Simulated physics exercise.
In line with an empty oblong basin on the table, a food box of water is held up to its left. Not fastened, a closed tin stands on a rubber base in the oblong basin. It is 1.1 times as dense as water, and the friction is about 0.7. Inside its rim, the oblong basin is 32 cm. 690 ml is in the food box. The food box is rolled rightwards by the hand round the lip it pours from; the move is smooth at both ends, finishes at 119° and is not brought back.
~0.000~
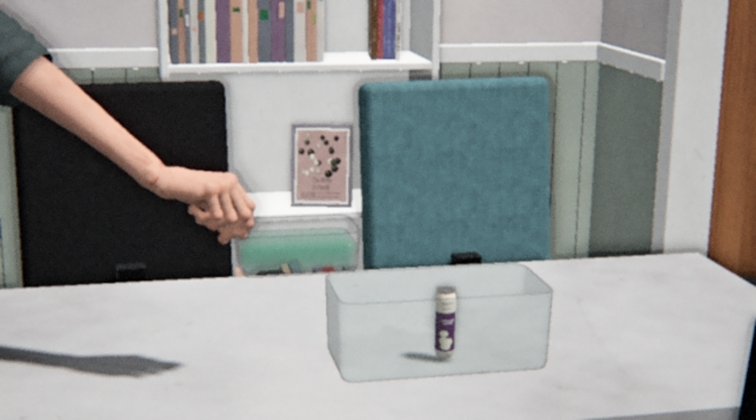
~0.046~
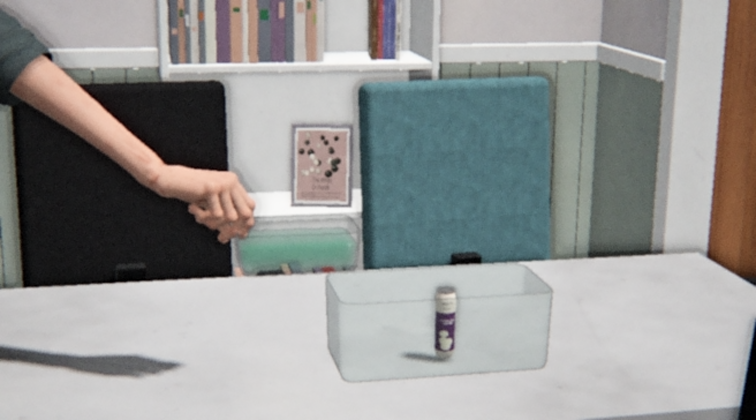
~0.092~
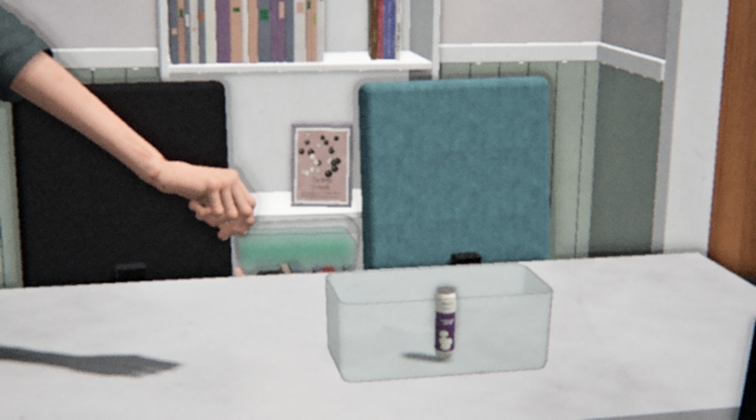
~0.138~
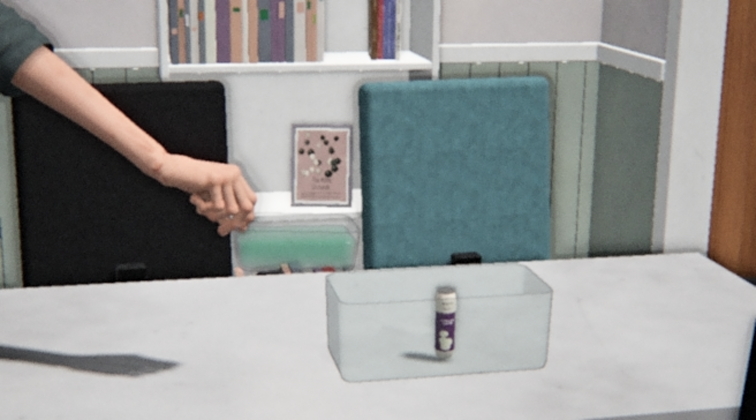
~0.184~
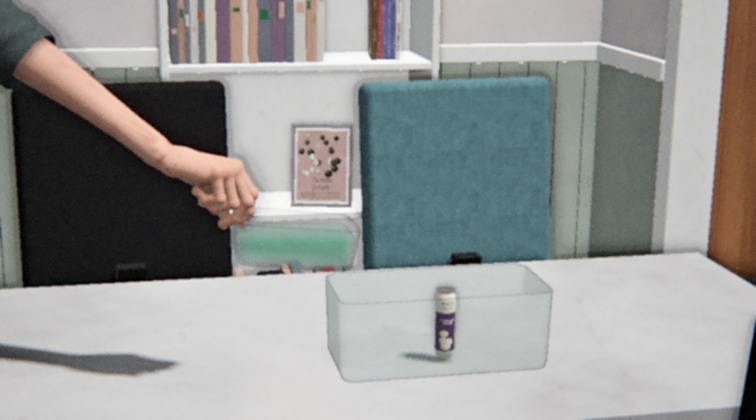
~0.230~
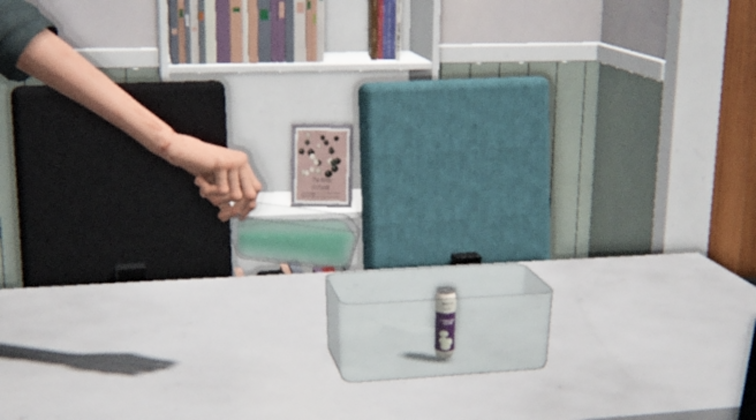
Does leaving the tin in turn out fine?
It is not overturned.
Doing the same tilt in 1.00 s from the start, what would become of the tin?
In that case the tin overturns.
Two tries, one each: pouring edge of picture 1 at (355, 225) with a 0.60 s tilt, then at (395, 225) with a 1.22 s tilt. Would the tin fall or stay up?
Run one: It tumbles. Run two: It does not tip.
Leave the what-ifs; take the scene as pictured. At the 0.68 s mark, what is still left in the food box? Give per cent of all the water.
Near 32 in a hundred.
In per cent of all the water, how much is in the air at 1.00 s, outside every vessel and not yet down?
About 7 per cent.
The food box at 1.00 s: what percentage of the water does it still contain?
Close to 2 in a hundred.
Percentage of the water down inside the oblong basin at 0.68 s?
Around 18%.
After 0.68 s the tilt is 70° and 32 per cent is still to pour; the tin stands where it began.
After 1.00 s the tilt is 110° and 2 per cent is still to pour; the tin stands 1 cm from where it began.
After 1.35 s the tilt is 119° and 0 per cent is still to pour; the tin stands where it began.
After 1.72 s the tilt is 119° and 0 per cent is still to pour; the tin stands where it began.
In the end the tin stands where it began.
